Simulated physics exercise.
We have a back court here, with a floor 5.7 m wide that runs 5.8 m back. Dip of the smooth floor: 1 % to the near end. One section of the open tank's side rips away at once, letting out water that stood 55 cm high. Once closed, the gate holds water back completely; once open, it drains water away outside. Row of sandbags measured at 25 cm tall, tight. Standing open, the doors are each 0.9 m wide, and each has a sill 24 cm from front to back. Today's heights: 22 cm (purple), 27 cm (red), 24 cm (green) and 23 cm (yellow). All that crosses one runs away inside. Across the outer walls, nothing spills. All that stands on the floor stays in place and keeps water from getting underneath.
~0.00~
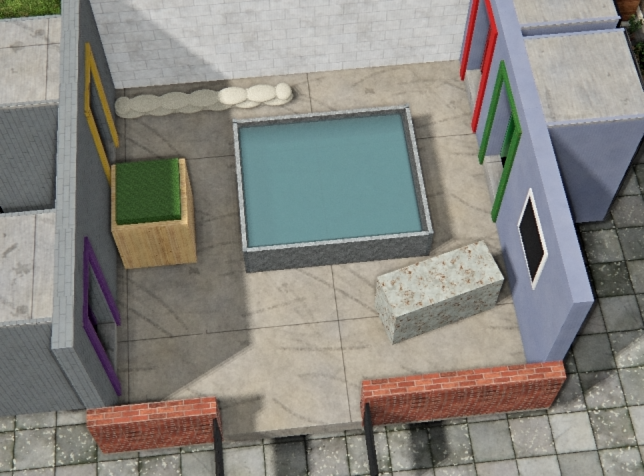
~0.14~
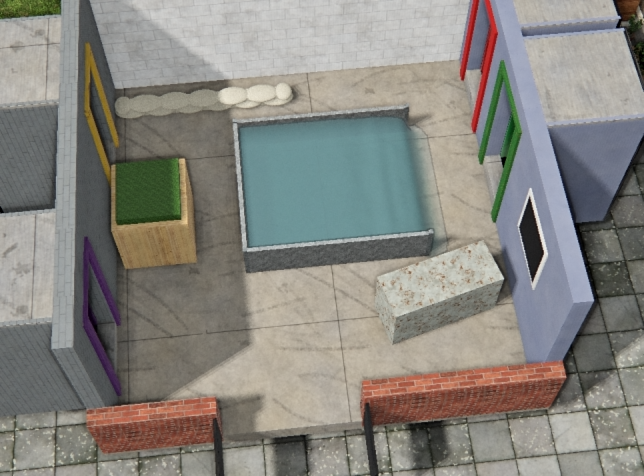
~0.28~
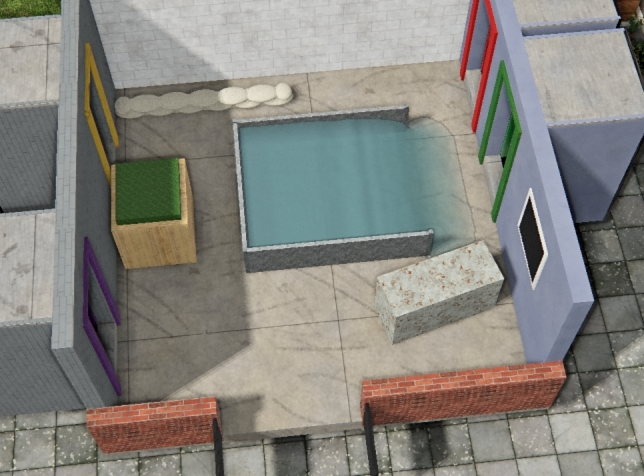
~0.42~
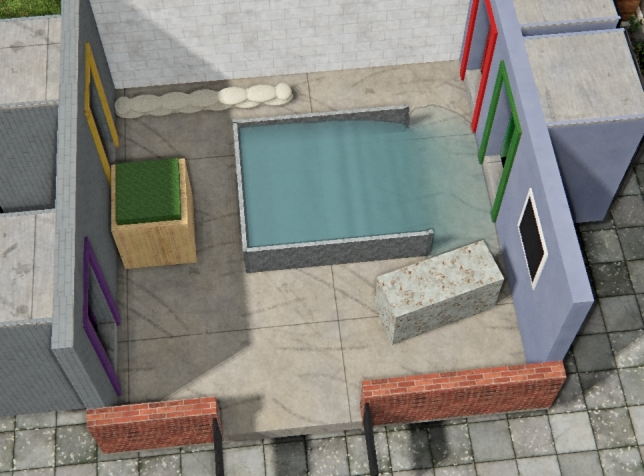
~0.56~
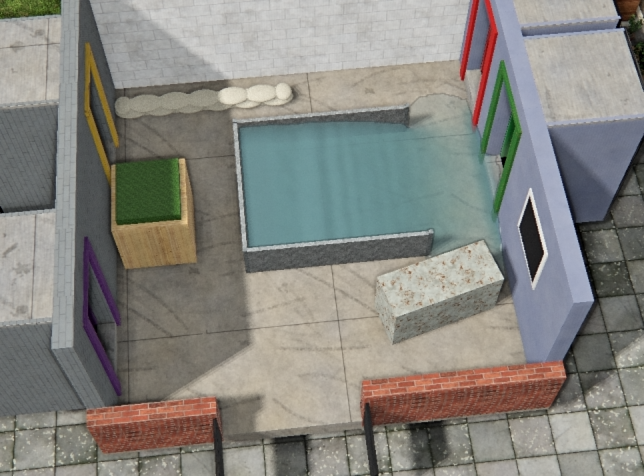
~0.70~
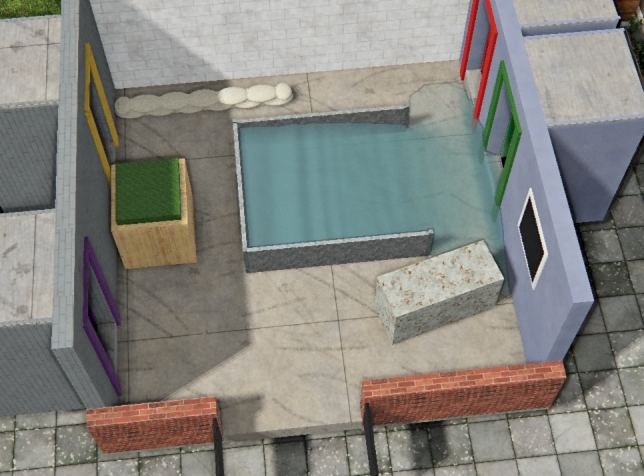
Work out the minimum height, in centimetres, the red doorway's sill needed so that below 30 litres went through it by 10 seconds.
The minimum is roughly 20 cm.
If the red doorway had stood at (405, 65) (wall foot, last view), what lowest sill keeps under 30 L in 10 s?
Roughly 23 cm.
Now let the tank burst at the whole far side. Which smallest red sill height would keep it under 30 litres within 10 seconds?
That way, roughly 28 cm.
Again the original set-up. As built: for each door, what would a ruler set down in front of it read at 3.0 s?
In cm - purple: 0, red: 25, green: 31, yellow: 0.
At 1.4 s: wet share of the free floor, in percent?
Close to 20 per cent is wet.
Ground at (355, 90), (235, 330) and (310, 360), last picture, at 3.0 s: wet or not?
Listed order - soaked through, unwetted, soaked through.
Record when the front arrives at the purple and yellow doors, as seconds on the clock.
It gets to purple after 4.0 s and to yellow after 4.5 s.
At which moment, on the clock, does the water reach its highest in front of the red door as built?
I'd say near 2.8 seconds.
After 1.4 s water covers 20 % of the floor, deepest (42 cm) near (472, 200); 21 cm at the red door, 0 litres in over its 27 cm sill.
After 3.0 s water covers 50 % of the floor, deepest (35 cm) near (445, 71); 25 cm at the red door, 1 litre in over its 27 cm sill.
After 10.0 s water covers 95 % of the floor, deepest (14 cm) near (141, 200); 10 cm at the red door, 4 litres in over its 27 cm sill.
At the red door as built, the water arrived by 0.7 s and peaked near 26 cm at 2.8 s.
Run again over the same 10 s with other heights there, 61 litres in over 16.5 cm, 15 litres over 22.5 cm. The limit of 30 litres is kept from about 20 cm up.
